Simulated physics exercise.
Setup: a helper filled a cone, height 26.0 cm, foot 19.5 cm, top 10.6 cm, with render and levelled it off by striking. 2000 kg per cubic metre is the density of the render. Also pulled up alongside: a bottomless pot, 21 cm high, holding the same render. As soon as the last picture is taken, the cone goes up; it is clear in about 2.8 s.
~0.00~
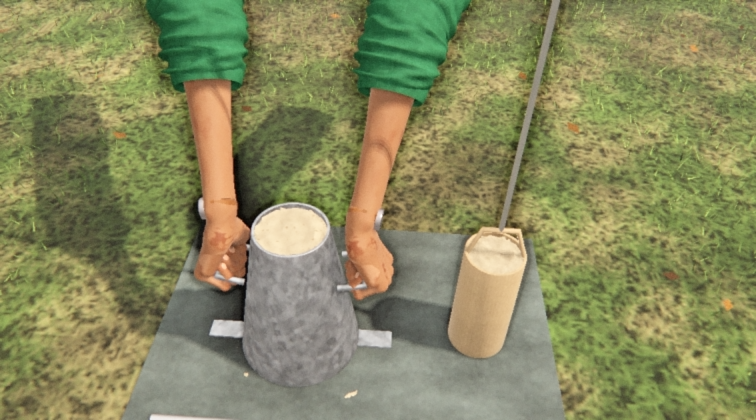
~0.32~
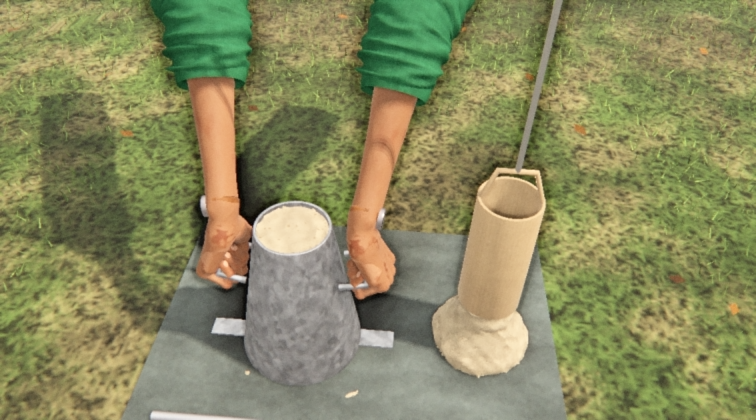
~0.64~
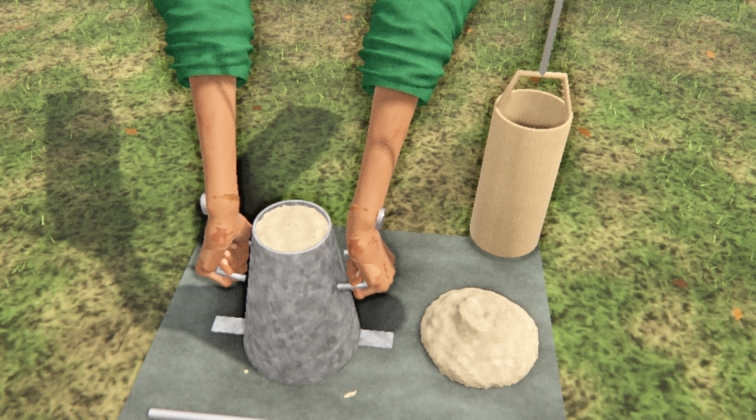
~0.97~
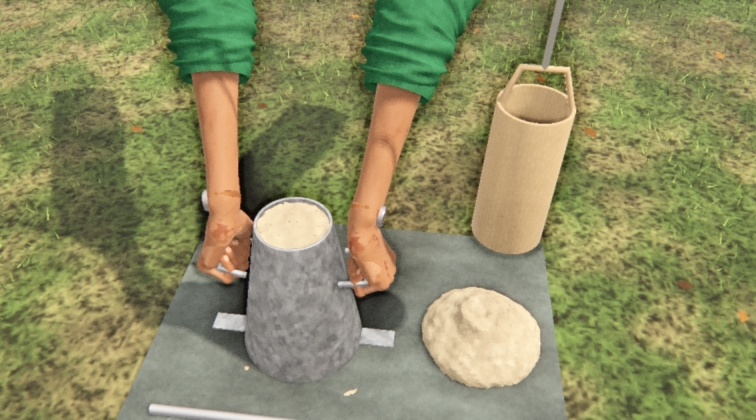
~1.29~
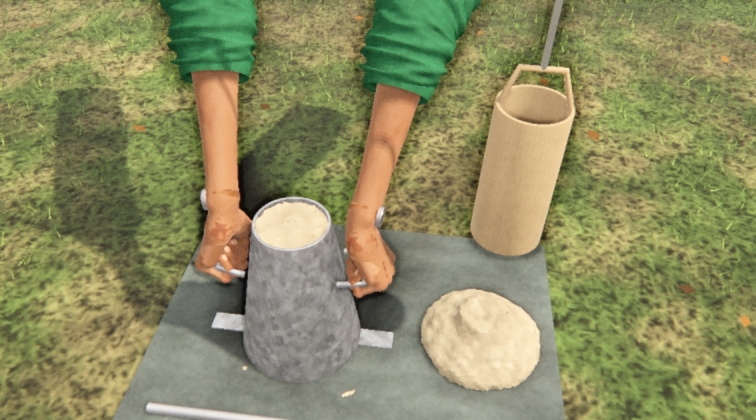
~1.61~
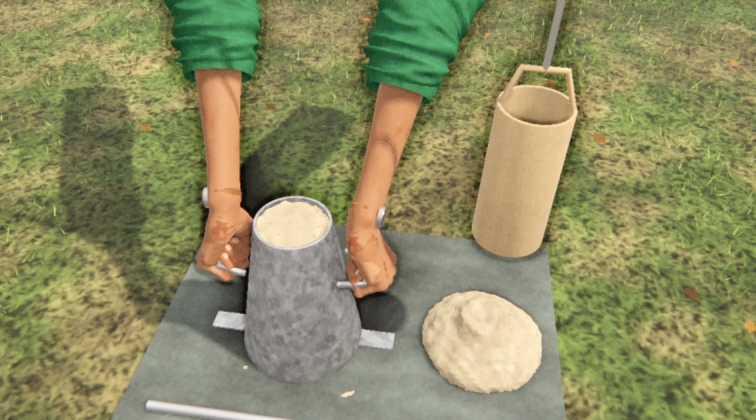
Tan bottomless pot lifting off a pale, wet mound on the right while two hands keep gripping a filled grey cone.
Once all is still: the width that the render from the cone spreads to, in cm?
Roughly 34 centimetres.
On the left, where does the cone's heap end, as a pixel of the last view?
About pixel (203, 346).
After 2.3 s, the cone is up 6.0 cm; the render has come down 11 cm to 15 cm and is 30 cm wide.
After 3.0 s, the cone is up 16 cm; the render has come down 16 cm to 10 cm and is 34 cm wide.
After 3.7 s, the cone is up 26 cm; the render has come down 16 cm to 10.0 cm and is 34 cm wide.
After 4.5 s, the cone is clear; the render has come down 16 cm to 9.9 cm and is 34 cm wide.
After 5.1 s, at rest, the cone is clear; the render has come down 16 cm to 9.9 cm and is 34 cm wide.
